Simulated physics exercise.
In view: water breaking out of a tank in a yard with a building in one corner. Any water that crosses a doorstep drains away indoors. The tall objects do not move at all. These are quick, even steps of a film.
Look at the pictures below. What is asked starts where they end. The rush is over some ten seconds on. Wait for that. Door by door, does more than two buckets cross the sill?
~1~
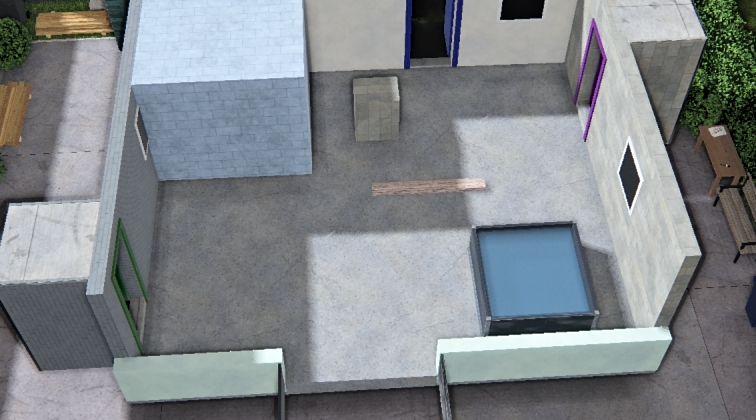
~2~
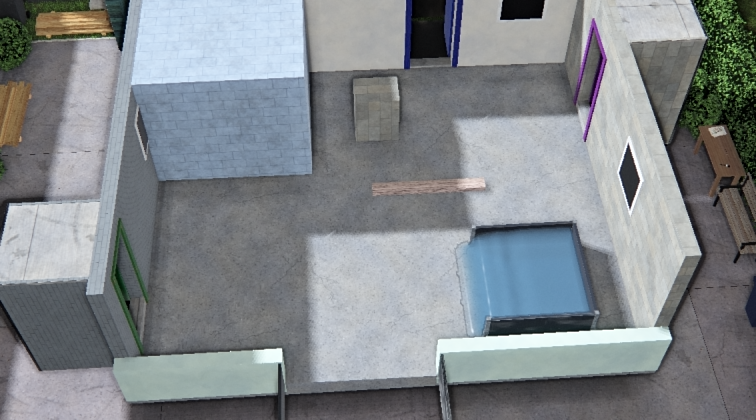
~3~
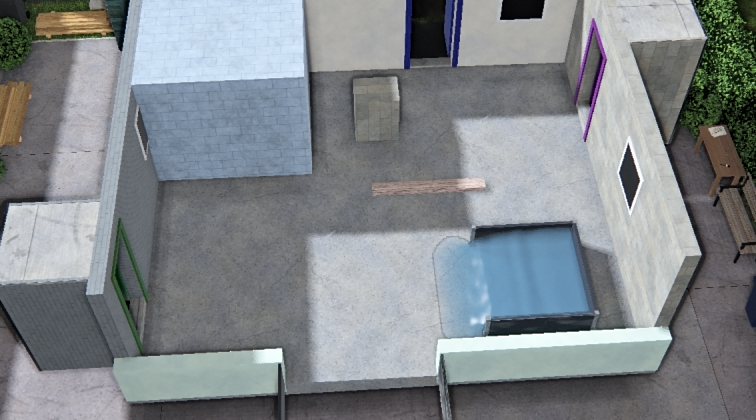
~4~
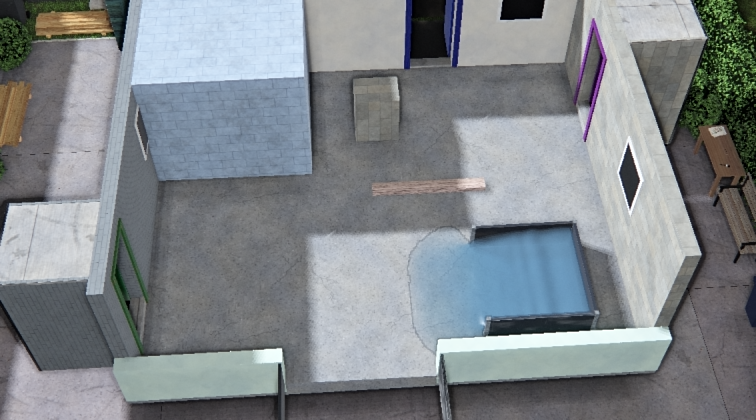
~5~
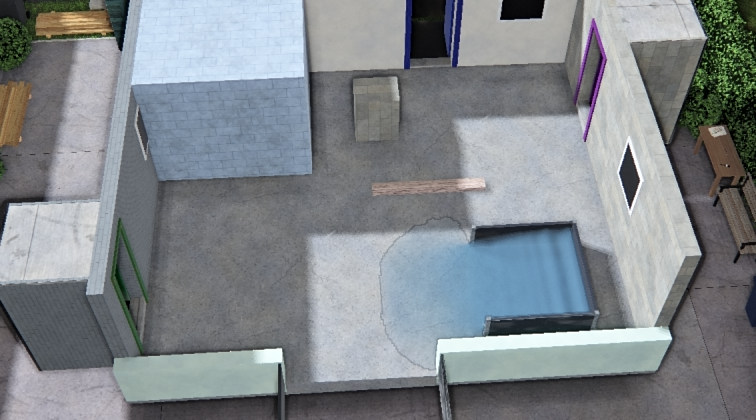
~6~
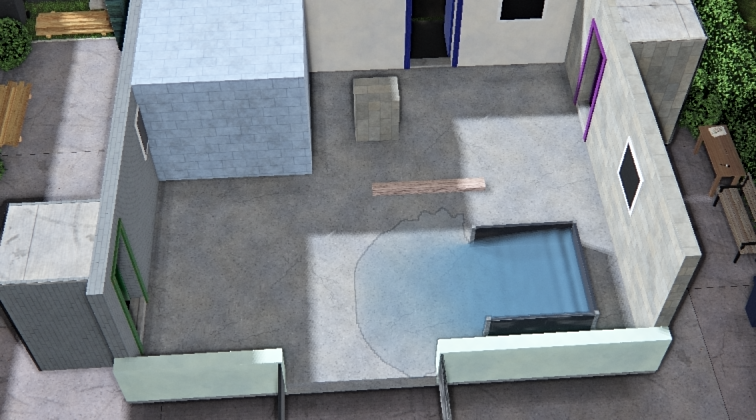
In the end blue door: Does not exceed it. Purple door: Does not exceed it. Green door: Does not exceed it.
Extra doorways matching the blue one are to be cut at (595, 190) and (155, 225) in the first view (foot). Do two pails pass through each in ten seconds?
Stays within it; exceeds it.
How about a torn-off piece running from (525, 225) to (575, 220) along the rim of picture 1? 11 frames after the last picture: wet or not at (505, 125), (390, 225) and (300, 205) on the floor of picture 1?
In the order given: Swamped, untouched and untouched.
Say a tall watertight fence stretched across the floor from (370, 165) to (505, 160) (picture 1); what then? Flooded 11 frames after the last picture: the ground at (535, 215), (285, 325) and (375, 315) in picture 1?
First spared, then soaked, then soaked.
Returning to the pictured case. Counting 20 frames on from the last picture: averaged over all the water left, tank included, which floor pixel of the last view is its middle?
Roughly (333, 283).
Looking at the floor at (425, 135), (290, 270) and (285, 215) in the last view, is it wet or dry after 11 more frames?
Taking them as listed, they are spared, waterlogged and waterlogged.
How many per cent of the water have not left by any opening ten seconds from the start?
About 74 %.
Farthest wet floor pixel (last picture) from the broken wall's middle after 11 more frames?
(155, 330).
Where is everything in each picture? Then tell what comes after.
The first frame shows still water in the water tank at (533, 271).
In the second frame, water pours out at (481, 284) and has run to (477, 338).
In the third frame, the front is at a hidden place, out from the gap at (480, 286).
In the fourth frame, water pours out at (480, 286) and has run to a hidden place.
In the fifth frame, the front is at a hidden place, out from the gap at (480, 286).
In the sixth frame, the front is at (363, 322), out from the gap at (480, 286).
A moment on, water covers 25 % of the floor; the blue door not reached, the purple door not reached, the green door not reached.
Next, water covers 40 % of the floor; the blue door not reached, the purple door not reached, the green door not reached.
Then, water covers 50 % of the floor; the blue door not reached, the purple door not reached, the green door wet at the sill, nothing in.
Later, water covers 50 % of the floor; the blue door not reached, the purple door not reached, the green door wet at the sill, nothing in.
In the end, water covers 60 % of the floor; the blue door not reached, the purple door not reached, the green door wet at the sill, nothing in.
